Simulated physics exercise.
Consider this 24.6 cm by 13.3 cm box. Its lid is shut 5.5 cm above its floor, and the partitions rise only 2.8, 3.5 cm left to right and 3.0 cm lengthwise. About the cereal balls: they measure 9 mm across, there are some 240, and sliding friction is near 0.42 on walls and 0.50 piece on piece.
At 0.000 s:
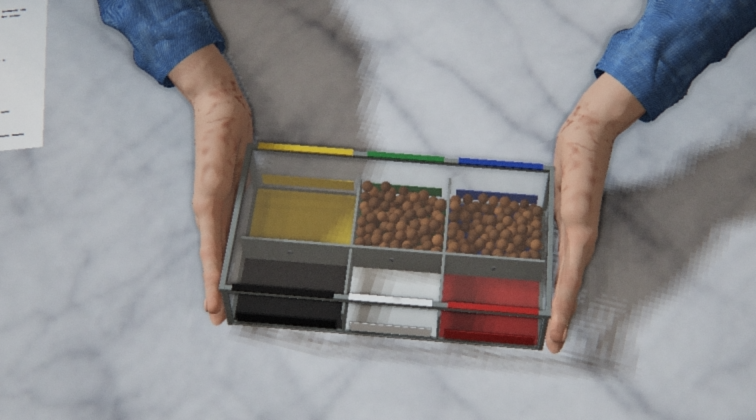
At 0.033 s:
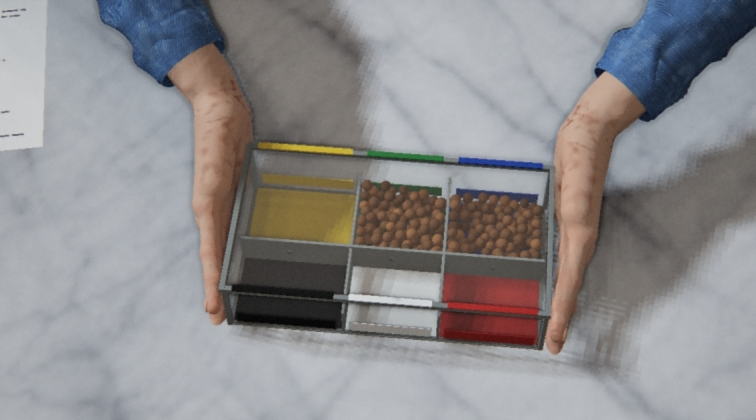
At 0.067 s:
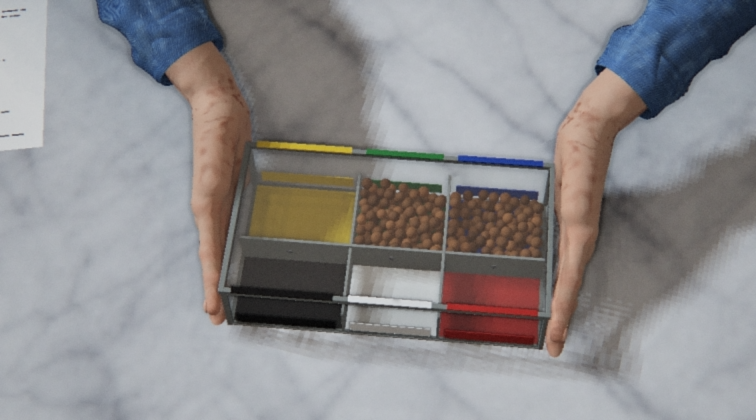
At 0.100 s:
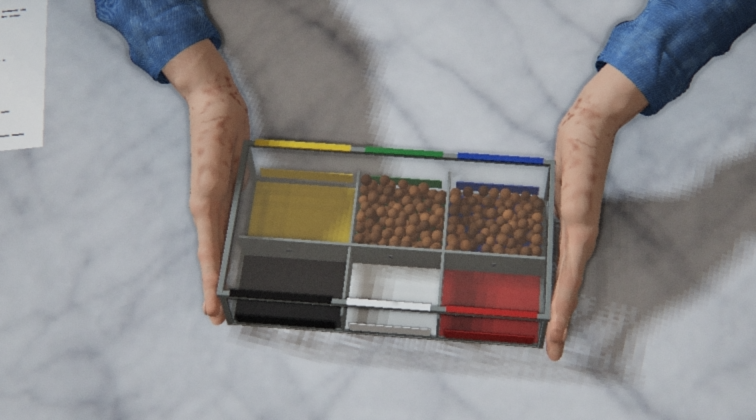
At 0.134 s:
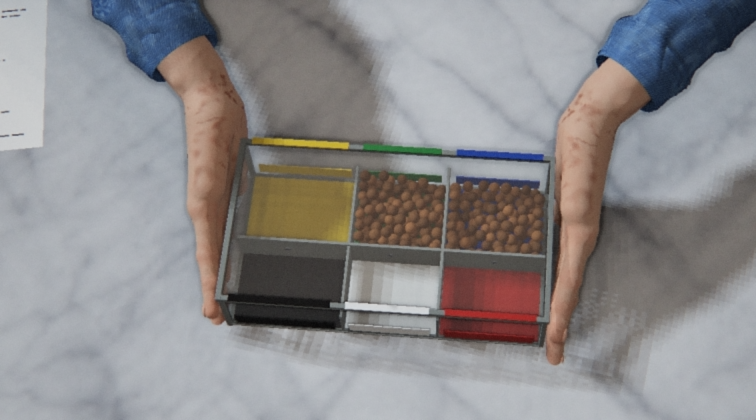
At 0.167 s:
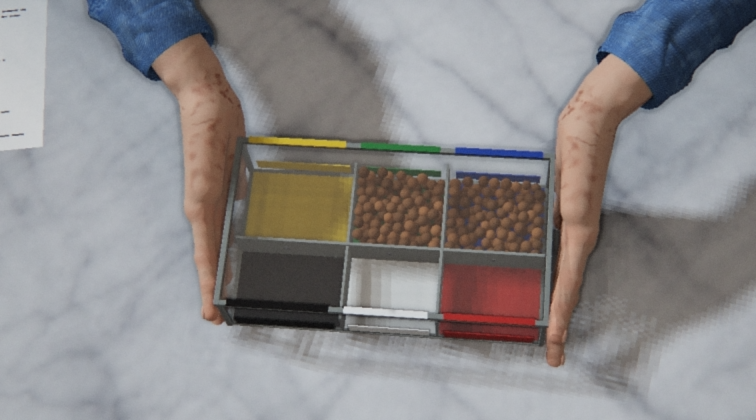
On a pale grey-veined marble surface seen from above, a printed sheet lies at the upper left. Two hands in blue denim sleeves hold a clear-lidded box of six compartments, yellow, green and blue behind black, white and red, with brown cereal balls in the green and blue ones. The hands tilt the box slightly, its left front corner lowest, while the balls barely shift and the camera stays still.
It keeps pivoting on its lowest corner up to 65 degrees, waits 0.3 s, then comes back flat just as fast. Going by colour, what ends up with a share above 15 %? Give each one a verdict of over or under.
Red - under; blue - over; green - over; yellow - under; white - under; black - under.
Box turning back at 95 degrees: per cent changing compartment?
Near 80 in a hundred, I think.
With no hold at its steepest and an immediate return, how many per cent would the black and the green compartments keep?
Then, in per cent: Black 5; green 45.
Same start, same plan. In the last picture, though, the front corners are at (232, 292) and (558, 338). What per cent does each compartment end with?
Red 15; blue 35; green 40; yellow 0; white 10; black 0.
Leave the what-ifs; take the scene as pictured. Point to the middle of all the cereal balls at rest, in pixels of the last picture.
(436, 244) or so.
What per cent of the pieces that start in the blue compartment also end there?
I'd estimate about 90 %.
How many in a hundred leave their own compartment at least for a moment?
About 15 %.
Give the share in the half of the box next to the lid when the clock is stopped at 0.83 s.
About 10 %.
Then, at 0.83 s, tilt 65 degrees; red 5 %, blue 40 %, green 50 %, white 5 %.
After 1.27 s, tilt 36 degrees; red 5 %, blue 40 %, green 45 %, white 5 %, black 5 %.
Then, at 1.78 s, tilt 0 degrees; red 5 %, blue 40 %, green 45 %, white 5 %, black 5 %.
By 2.1 s all is still; red 5 %, blue 40 %, green 45 %, yellow 0 %, white 5 %, black 5 %.
